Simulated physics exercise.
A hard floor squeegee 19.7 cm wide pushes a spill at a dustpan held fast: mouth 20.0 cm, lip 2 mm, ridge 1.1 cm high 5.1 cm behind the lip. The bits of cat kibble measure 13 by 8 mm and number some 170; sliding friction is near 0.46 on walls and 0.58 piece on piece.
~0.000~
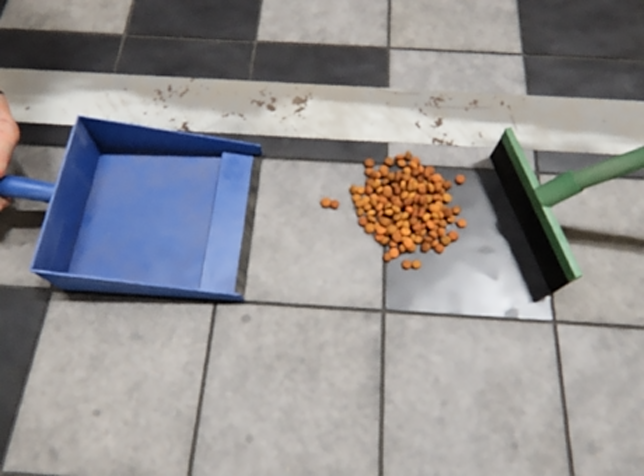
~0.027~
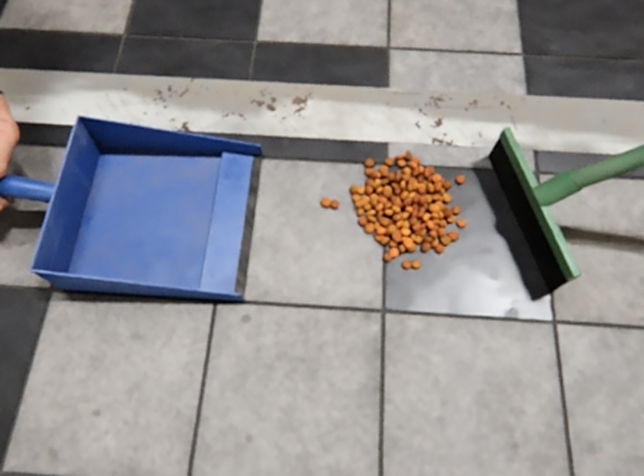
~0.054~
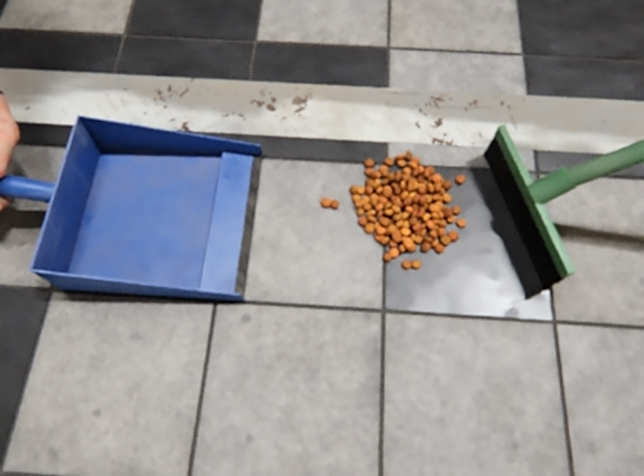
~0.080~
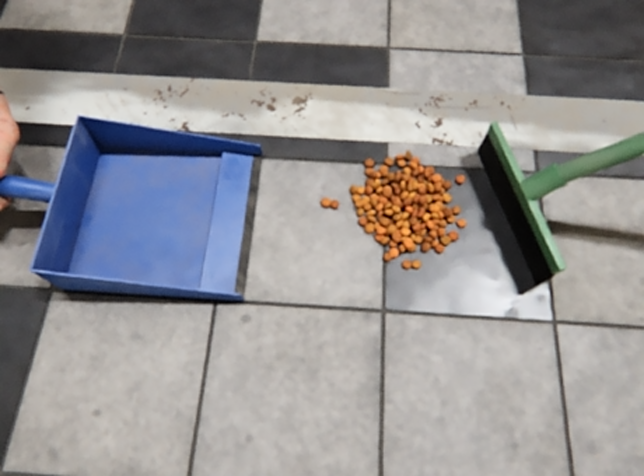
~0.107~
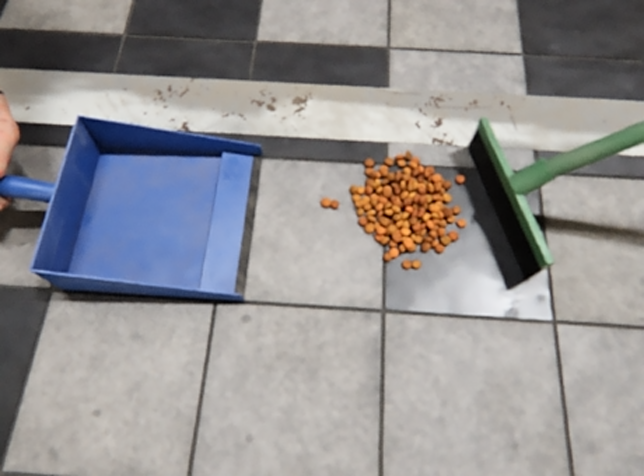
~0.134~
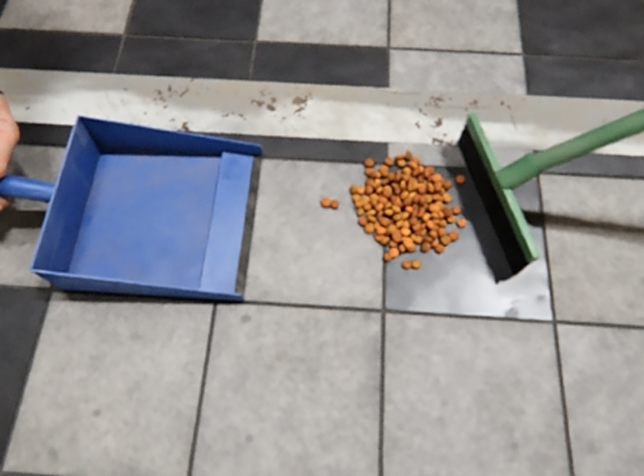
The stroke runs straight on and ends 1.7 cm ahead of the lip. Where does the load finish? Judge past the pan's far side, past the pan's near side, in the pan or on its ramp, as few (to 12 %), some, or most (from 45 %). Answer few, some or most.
Far side: Some, near side: Few, pan: Few.
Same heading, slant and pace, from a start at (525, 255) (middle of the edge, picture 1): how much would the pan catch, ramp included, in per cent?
About 0 per cent.
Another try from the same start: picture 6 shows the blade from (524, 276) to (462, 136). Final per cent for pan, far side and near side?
Pan 25, far 5, near 5.
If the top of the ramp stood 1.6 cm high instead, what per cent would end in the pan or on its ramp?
Then about 0 per cent.
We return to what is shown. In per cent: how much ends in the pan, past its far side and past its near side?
Far side 20; near side 0; pan 0.
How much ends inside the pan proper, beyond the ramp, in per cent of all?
About 0 per cent.
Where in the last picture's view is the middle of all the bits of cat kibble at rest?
At about (323, 204).
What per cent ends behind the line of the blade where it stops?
Some 45 per cent.
After 0.38 s, middle of the blade 17 cm from the lip; 0 % over the lip, far side 10 %, near side 0 %.
Then, at 0.54 s, middle of the blade 9 cm from the lip; 0 % over the lip, far side 15 %, near side 0 %.
After 0.82 s, middle of the blade 5 cm from the lip; 0 % over the lip, far side 20 %, near side 0 %.
In the end, at 1.1 s, far side 20 %, near side 0 %, pan 0 %, in front of the lip or behind the blade 80 %.
